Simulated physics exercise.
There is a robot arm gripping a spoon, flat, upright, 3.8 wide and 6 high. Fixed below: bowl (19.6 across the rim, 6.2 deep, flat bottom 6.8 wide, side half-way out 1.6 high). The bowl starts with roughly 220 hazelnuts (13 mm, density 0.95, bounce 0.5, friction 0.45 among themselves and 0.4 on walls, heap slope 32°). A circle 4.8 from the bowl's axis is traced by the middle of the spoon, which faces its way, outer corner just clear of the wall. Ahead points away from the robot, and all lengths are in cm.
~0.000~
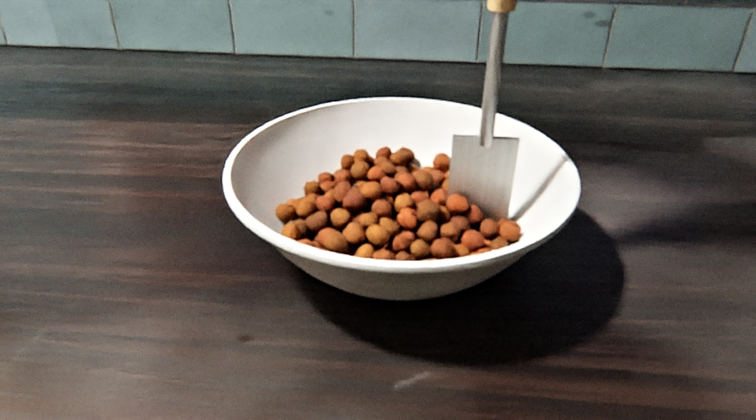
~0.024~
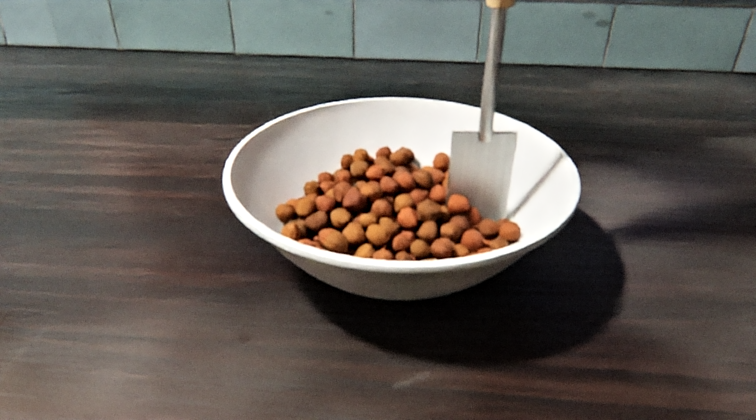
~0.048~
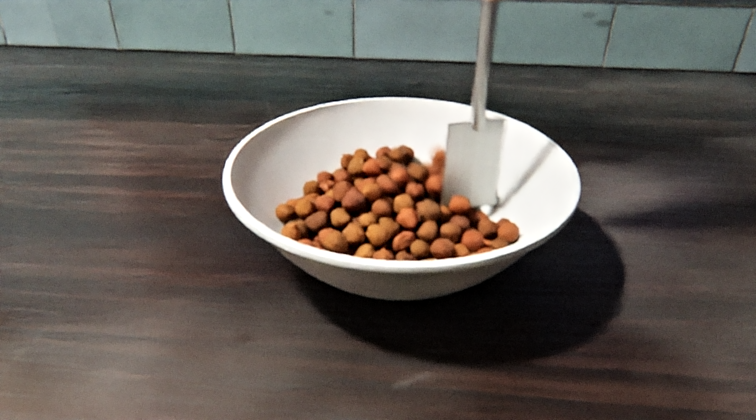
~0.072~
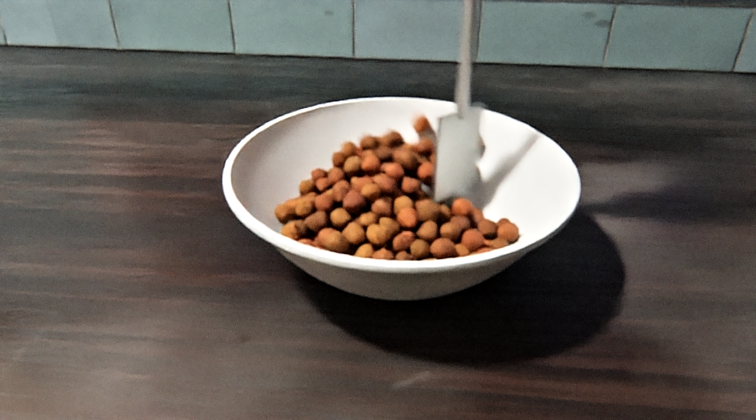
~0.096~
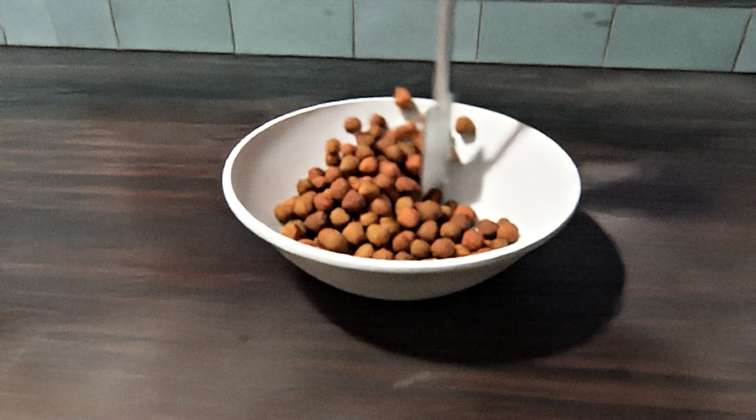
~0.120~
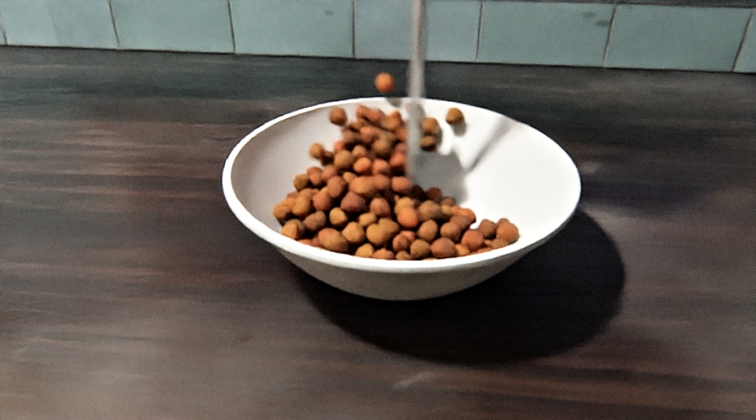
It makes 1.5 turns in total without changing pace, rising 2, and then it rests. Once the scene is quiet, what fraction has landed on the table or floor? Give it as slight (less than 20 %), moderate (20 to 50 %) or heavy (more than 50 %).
It is slight.
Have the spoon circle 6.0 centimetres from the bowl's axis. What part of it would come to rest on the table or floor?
Close to 5 in a hundred then.
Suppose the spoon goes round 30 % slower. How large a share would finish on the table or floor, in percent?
Estimated share: Near 5 %.
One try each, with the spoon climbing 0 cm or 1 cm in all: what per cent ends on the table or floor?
Roughly 30 and 30 per cent.
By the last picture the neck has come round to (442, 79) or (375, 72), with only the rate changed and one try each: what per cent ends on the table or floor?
Near 5 in a hundred for the first and near 35 in a hundred for the second.
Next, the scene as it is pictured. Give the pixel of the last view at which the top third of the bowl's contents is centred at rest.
Looks like roughly (401, 212) to me.
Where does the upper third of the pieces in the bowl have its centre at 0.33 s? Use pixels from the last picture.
About pixel (387, 236).
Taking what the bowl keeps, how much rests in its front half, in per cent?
Near 50 per cent of what stays in the bowl.
After 0.33 s, 259° round, highest piece 9 above the table; 204 in the bowl, 8 on the table or floor, 11 in flight or on the tool.
After 0.55 s, 75° round, highest piece 8 above the table; 192 in the bowl, 28 on the table or floor, 3 in flight or on the tool.
After 0.85 s, 180° round, highest piece 5 above the table; 191 in the bowl, 32 on the table or floor.
After 1.55 s, 180° round, highest piece 5 above the table; 191 in the bowl, 32 on the table or floor.
In the end, 191 in the bowl, 32 on the table or floor. That is 14 % on the table or floor.
